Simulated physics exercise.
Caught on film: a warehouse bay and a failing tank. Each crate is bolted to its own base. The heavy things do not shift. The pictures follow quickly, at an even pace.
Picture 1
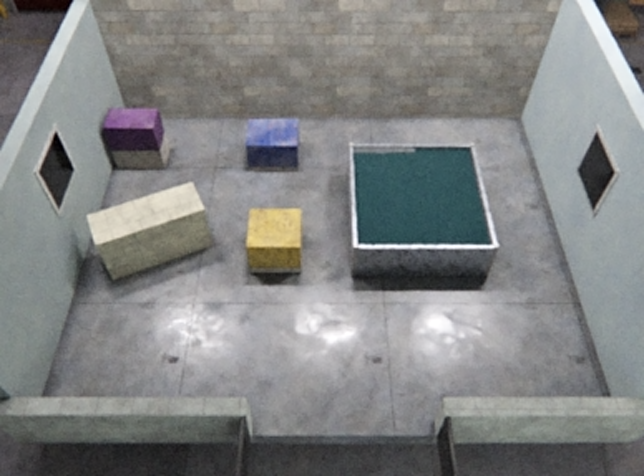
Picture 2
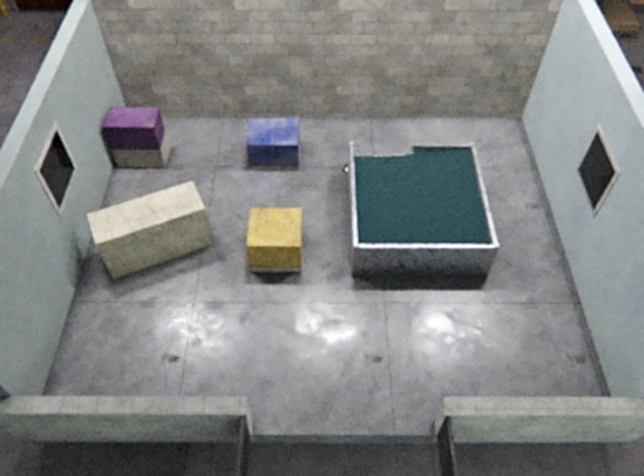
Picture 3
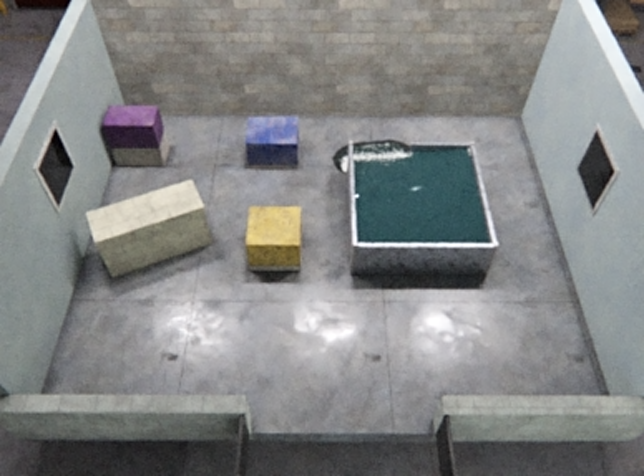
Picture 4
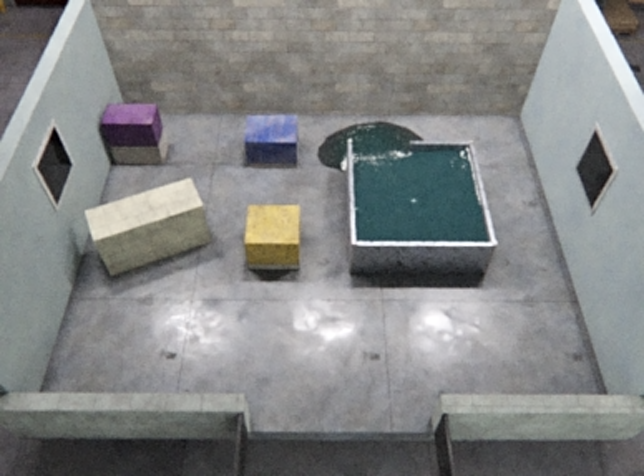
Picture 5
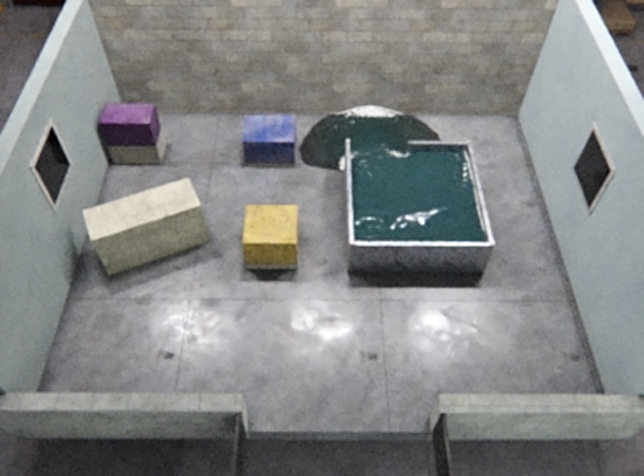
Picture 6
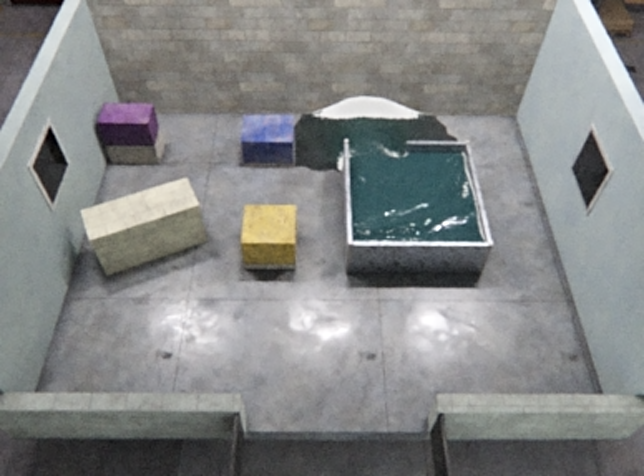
An open tank of dark green water pours through its far side, spreading across the floor.
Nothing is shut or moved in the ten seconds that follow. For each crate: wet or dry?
One by one: The yellow crate escapes dry; the purple crate escapes dry; the blue crate is wetted.
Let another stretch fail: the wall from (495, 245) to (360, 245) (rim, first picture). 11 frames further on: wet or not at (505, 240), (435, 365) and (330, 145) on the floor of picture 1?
In that order: No water, covered, no water.
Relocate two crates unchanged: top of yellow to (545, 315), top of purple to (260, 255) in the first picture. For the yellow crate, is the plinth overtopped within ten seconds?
Then: The yellow crate ends up wet.
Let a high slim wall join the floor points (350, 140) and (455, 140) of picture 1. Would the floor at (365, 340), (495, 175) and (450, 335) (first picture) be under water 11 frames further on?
In that order: No water, wet, no water.
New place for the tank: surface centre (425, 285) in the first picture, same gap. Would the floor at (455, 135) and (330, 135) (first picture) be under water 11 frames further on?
In turn: Under water, covered.
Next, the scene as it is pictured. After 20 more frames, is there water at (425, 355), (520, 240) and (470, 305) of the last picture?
In that order: Dry, awash, no water.
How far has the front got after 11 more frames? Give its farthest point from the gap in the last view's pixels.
I would point to (122, 118).
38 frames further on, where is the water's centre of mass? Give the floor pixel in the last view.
I would point to (345, 196).
A moment on, water covers 10 % of the floor; the yellow crate not reached, the purple crate not reached, the blue crate water round its plinth.
Next, water covers 25 % of the floor; the yellow crate not reached, the purple crate water round its plinth, the blue crate water round its plinth.
Then, water covers 40 % of the floor; the yellow crate not reached, the purple crate water round its plinth, the blue crate water round its plinth.
Later, water covers 65 % of the floor; the yellow crate water round its plinth, the purple crate water round its plinth, the blue crate water round its plinth.
In the end, water covers 95 % of the floor; the yellow crate stayed above the water, the purple crate stayed above the water, the blue crate was topped.
